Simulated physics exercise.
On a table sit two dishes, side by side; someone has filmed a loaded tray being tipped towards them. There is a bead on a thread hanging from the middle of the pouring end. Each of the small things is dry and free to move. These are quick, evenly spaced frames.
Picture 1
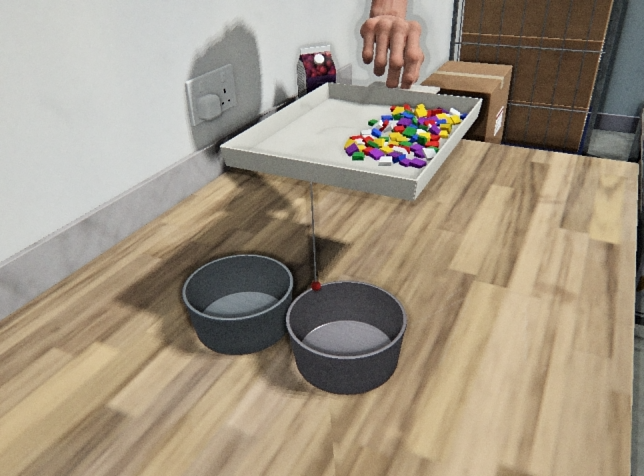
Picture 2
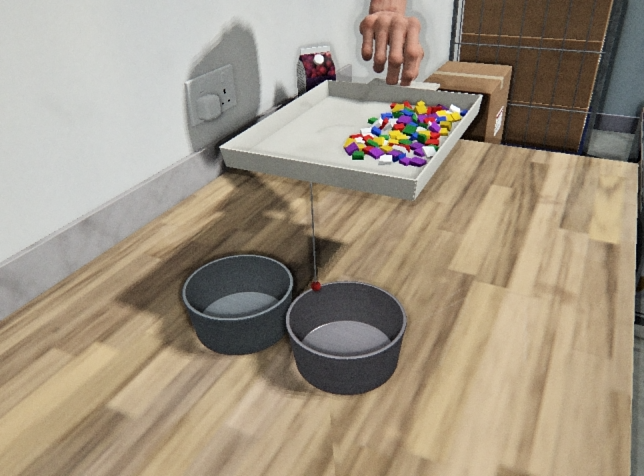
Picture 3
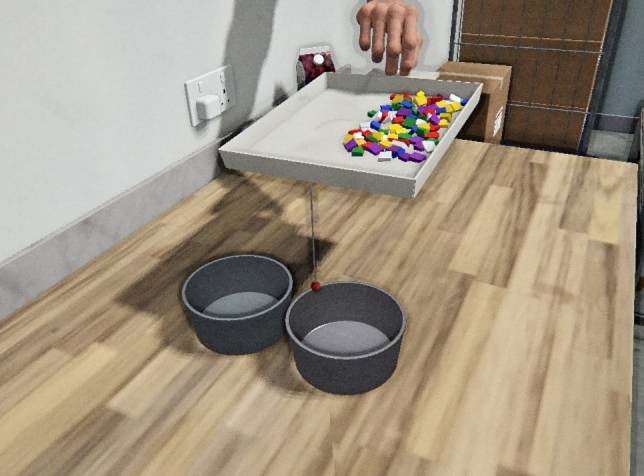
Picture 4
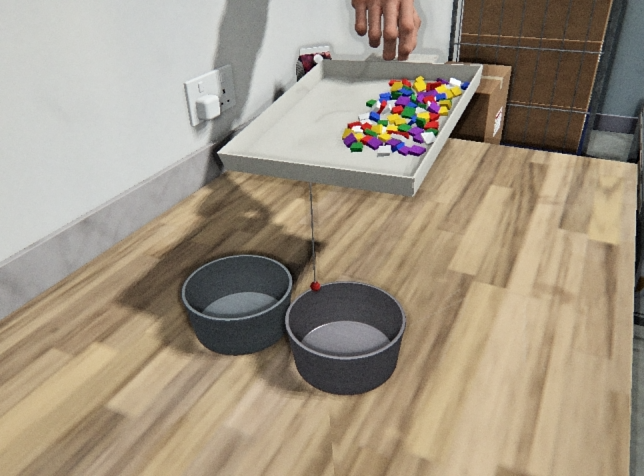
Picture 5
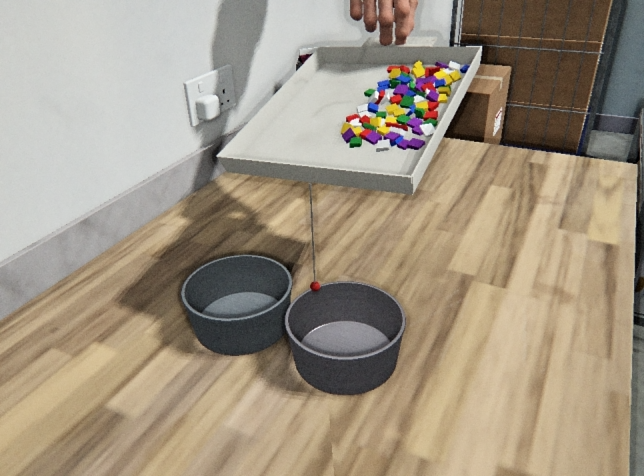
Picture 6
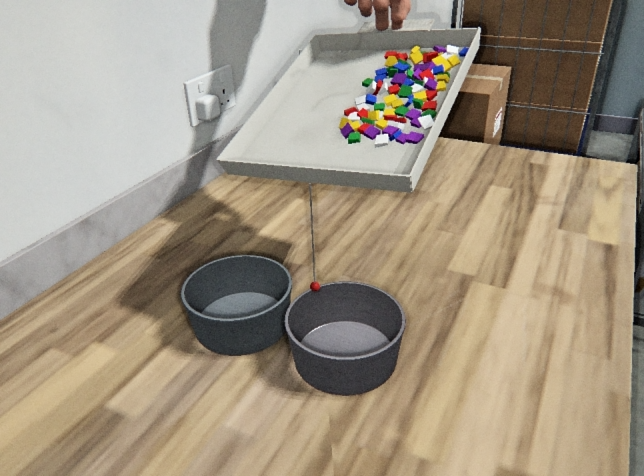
Tray of colourful mosaic tiles tilting gradually, its far side rising beside a hand, above two dark dishes on a wooden table.
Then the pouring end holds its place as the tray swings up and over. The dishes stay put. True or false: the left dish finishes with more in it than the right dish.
True.
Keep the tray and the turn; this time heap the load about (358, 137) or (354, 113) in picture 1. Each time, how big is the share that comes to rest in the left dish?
Around 70 in a hundred the first time, around 80 in a hundred the second.
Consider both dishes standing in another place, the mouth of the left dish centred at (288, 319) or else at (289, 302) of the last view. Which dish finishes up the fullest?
Try 1 - the dish at left; try 2 - the dish at left.
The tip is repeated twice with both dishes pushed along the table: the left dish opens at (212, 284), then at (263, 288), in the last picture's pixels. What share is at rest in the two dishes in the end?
Near 80 and 70 percent respectively.
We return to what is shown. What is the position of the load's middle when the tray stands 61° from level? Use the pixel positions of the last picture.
The middle of the pieces sits at roughly (298, 159).
Just after the last frame, tray tipped steeply; almost all on the tray; just a few in the air.
A moment on, tray tipped right over; roughly two thirds on the tray; just a few in the right dish; about a tenth in the left dish; roughly a quarter outside both; just a few in the air.
Further on, tray tipped past a quarter turn; about a tenth in the right dish; roughly half in the left dish; roughly a third outside both.
When it is over, tray tipped past a quarter turn; about a tenth in the right dish; roughly half in the left dish; roughly a third outside both.
